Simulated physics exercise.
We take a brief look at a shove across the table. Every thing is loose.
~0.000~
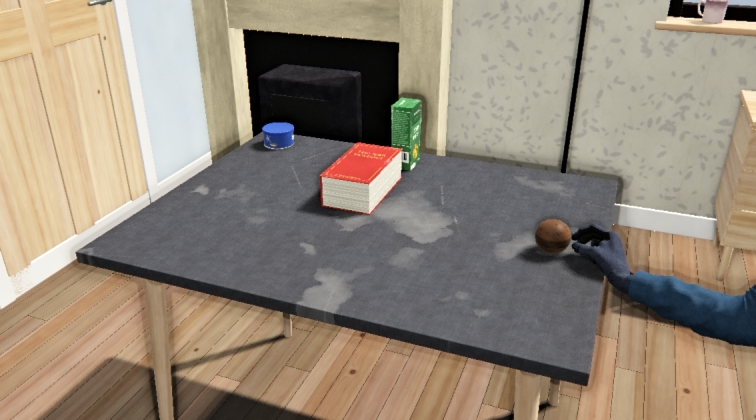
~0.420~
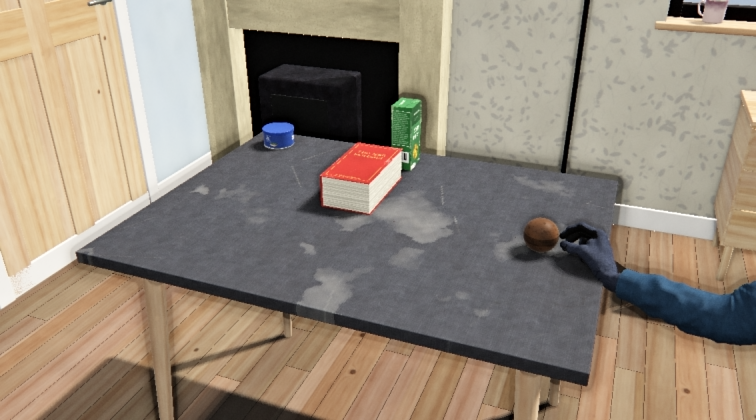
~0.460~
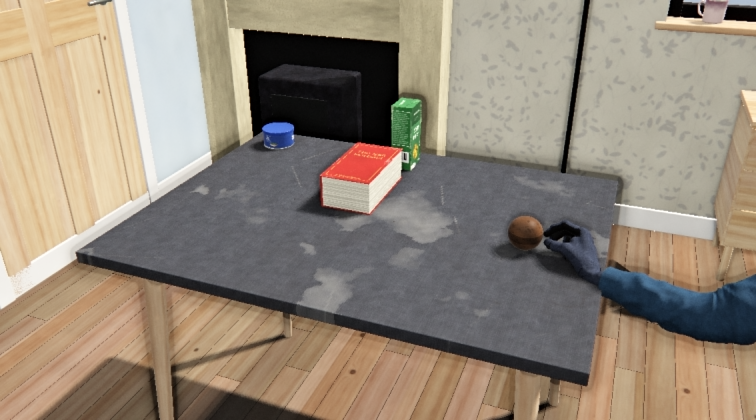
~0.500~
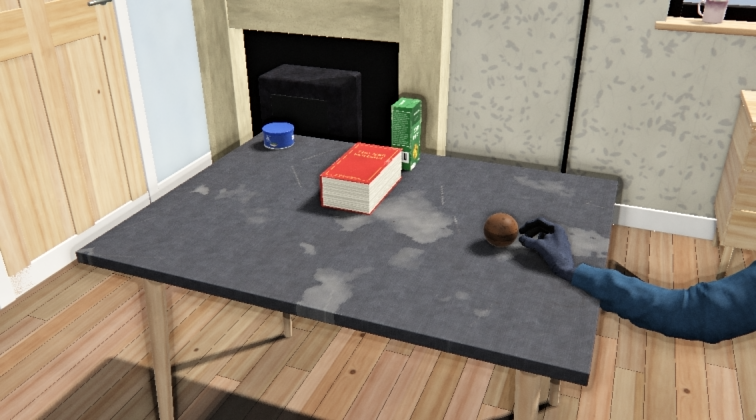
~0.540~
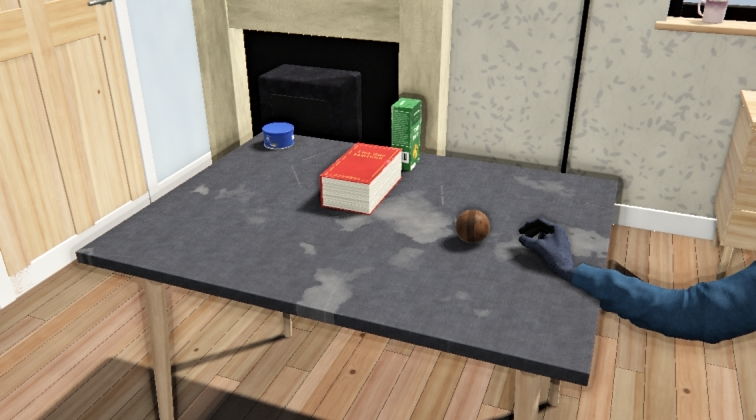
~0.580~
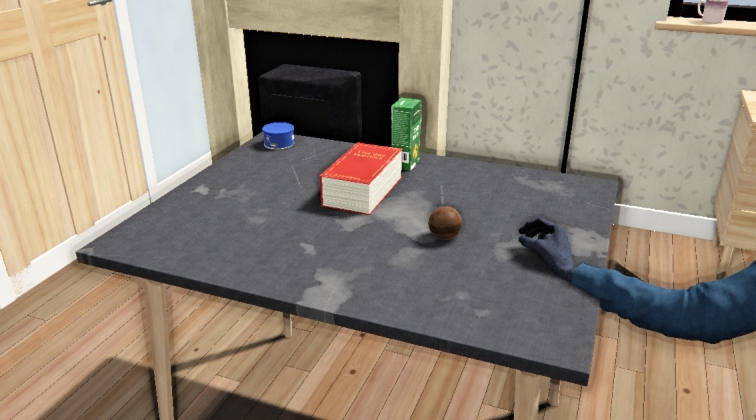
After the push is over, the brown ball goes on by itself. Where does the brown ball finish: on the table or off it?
Off it.
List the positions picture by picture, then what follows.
In the first frame, under the hand; brown ball (553, 236).
In the second frame, under the hand; brown ball (541, 235).
In the third frame, under the hand; brown ball (525, 233).
In the fourth frame, brown ball (501, 230).
In the fifth frame, brown ball (473, 227) moved about its own width.
In the sixth frame, brown ball (445, 223) moved well along.
By 0.98 s, brown ball moved well along near (211, 194).
By 1.38 s, brown ball now off the table.
When it is over (1.7 s), off the table, brown ball.
